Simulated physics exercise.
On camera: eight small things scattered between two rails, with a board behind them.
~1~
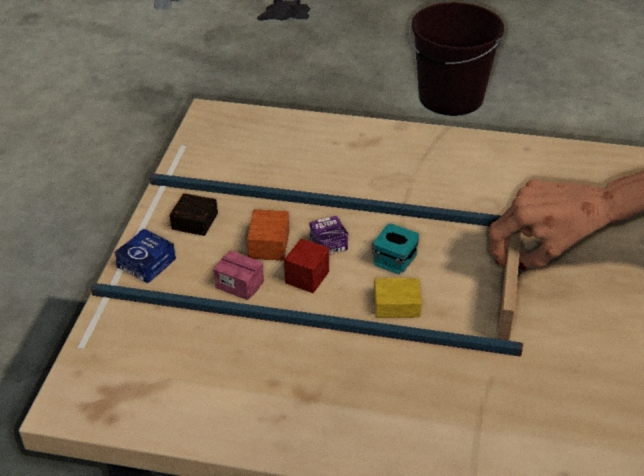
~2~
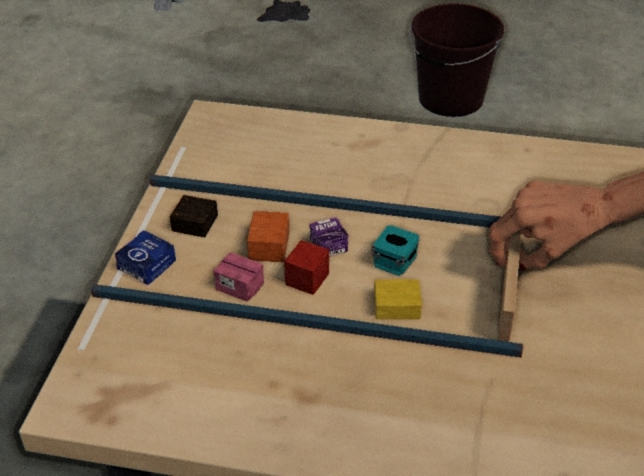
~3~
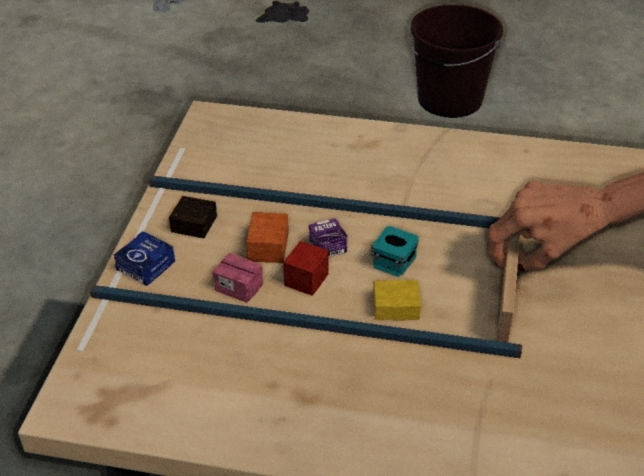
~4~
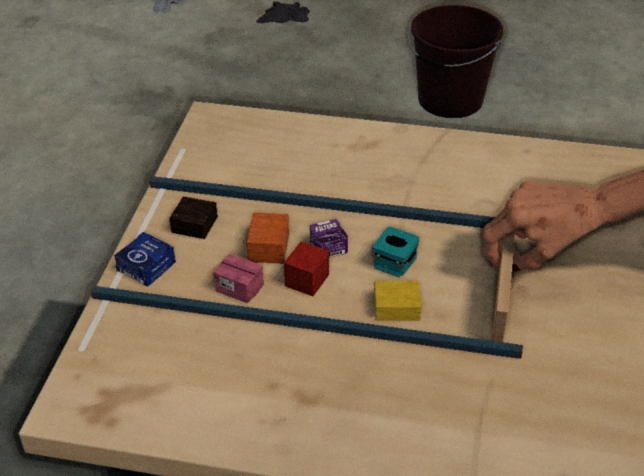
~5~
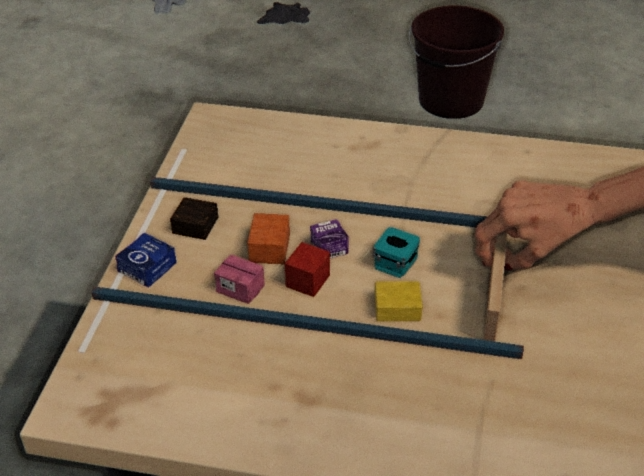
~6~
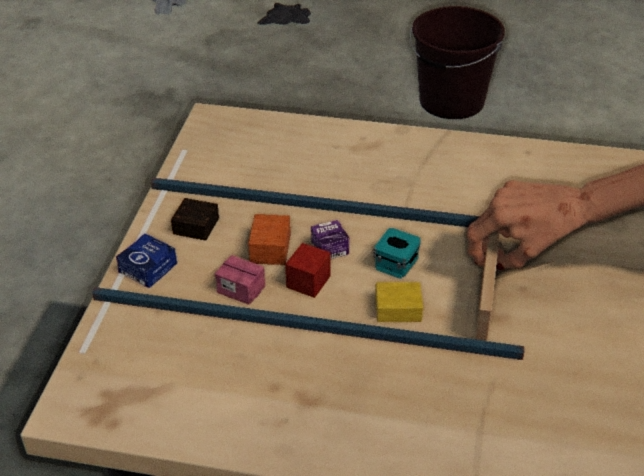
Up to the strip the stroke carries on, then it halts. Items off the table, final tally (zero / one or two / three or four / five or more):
Final tally: Five or more.
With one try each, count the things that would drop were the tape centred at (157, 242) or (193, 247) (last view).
You'd find 6 and then 3 on the floor.
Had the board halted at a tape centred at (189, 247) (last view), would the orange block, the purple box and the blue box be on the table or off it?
Going one by one, the orange block ends up off, the purple box is not lost, the blue box ends up off.
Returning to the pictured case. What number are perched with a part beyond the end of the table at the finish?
I'd say 1 of them.
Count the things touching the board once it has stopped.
Number: 1.
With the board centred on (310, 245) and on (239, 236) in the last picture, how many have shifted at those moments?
At the first place 6, at the second 8.
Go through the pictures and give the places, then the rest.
In the first picture, blue box (146, 256); black block (194, 214); pink box (239, 276); board (511, 267); tape (138, 236).
In the second picture, black block (194, 216); yellow block (398, 299).
In the third picture, pink box (238, 278); board (510, 269).
In the fourth picture, blue box (145, 259); red block (307, 269).
In the fifth picture, black block (195, 218); purple box (329, 240).
In the sixth picture, blue box (147, 260); black block (195, 219); pink box (240, 280); board (490, 268); tape (139, 240).
Early on, none off yet; blue box at rest near (147, 260); black block at rest near (195, 219); pink box at rest near (240, 280).
A while later, none off yet; blue box at rest near (147, 260); black block travelled a little near (180, 217); pink box travelled about its own width near (209, 281).
Further along, one off so far; blue box leaning a little near (103, 250); black block in the air near (89, 306); pink box travelled well along near (118, 276).
Finally, the number that fall off is five or more; lost, yellow block, purple box, red block, orange block, pink box, black block and blue box.
